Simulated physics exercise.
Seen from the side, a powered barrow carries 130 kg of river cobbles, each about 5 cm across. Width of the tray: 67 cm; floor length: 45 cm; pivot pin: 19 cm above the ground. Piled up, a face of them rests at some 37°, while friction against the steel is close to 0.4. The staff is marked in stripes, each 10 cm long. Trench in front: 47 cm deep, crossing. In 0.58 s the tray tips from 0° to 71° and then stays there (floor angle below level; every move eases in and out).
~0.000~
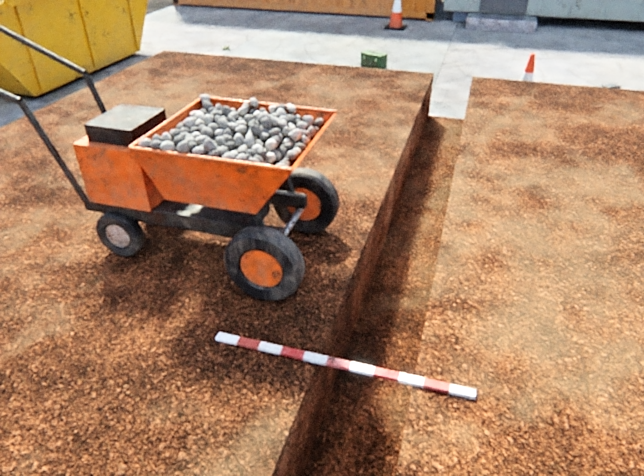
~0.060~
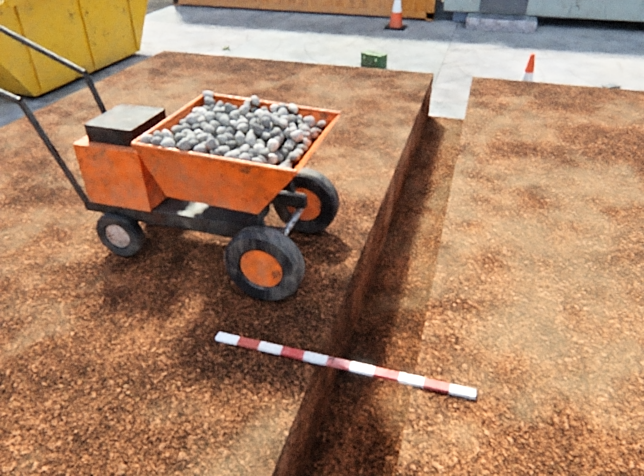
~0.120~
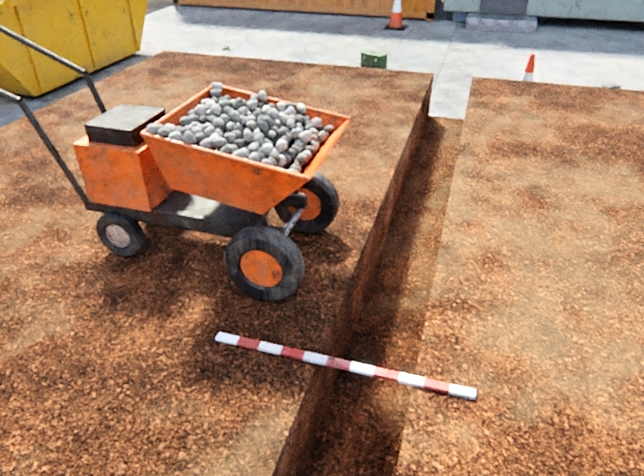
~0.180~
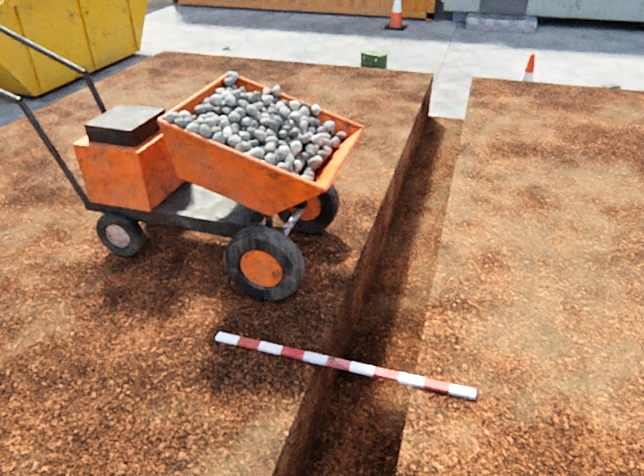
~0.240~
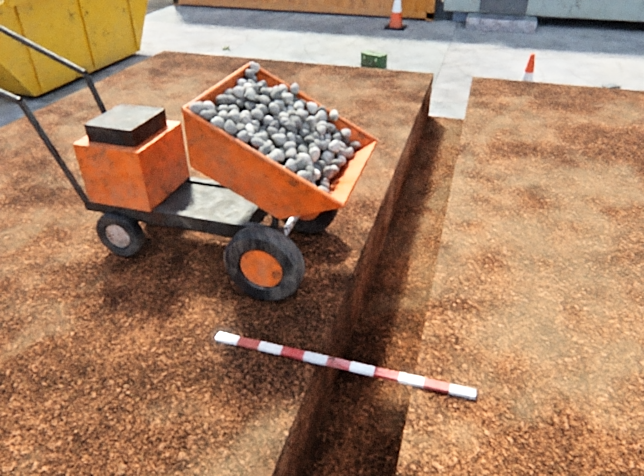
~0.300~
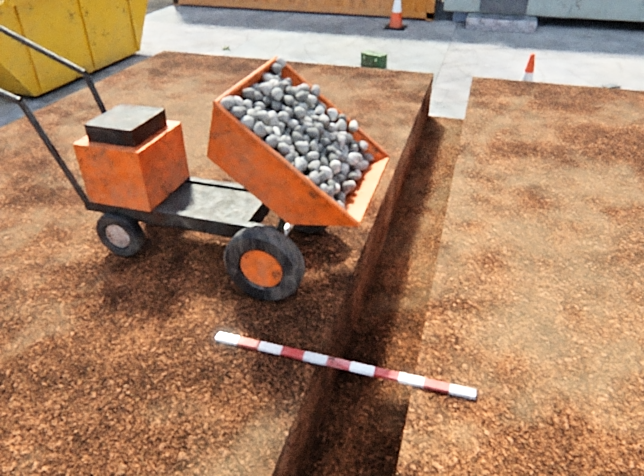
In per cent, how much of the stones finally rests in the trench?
Roughly 44 per cent of them.
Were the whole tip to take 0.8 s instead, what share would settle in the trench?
Expected share: Around 55%.
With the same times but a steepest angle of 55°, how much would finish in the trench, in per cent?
It comes out at about 25 percent.
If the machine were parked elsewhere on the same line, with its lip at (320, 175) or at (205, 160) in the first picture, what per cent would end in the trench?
I'd expect some 25 per cent, then some 85.
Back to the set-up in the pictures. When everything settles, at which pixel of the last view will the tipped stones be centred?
About (451, 286).
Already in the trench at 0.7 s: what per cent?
Around 15 per cent of it, at that instant.
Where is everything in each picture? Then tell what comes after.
Lip at (292, 170), floor tilted 0°, highest stones at (243, 115), in the first picture.
The tray is at 2°, its lip at (296, 173); the top of the load is at (234, 112); the stones move at 0.5 m/s on average, in the second picture.
The tray is at 8°, its lip at (309, 179); the top of the load is at (222, 104); the stones move at 1.0 m/s on average, in the third picture.
Lip at (325, 190), floor tilted 16°, highest stones at (227, 93); the stones move at 1.3 m/s on average, in the fourth picture.
The tray is at 26°, its lip at (343, 206); the top of the load is at (246, 85); the stones move at 1.6 m/s on average, in the fifth picture.
Lip at (359, 225), floor tilted 37°, highest stones at (270, 79); the stones move at 1.7 m/s on average, in the sixth picture.
After 0.4 s the floor is at 59°; 100 % in the tray; the foremost stones are at (384, 214).
After 0.7 s the floor is at 71°; 60 % in the tray, 15 % in the trench, 25 % past the trench; the foremost stones are at (475, 285).
After 1.0 s the floor is at 71°; 14 % in the tray, 30 % in the trench, 56 % past the trench; the foremost stones are past the picture's edge.
After 3.0 s the floor is at 71°; 0 % in the tray, 44 % in the trench, 56 % past the trench; the foremost stones are past the picture's edge.
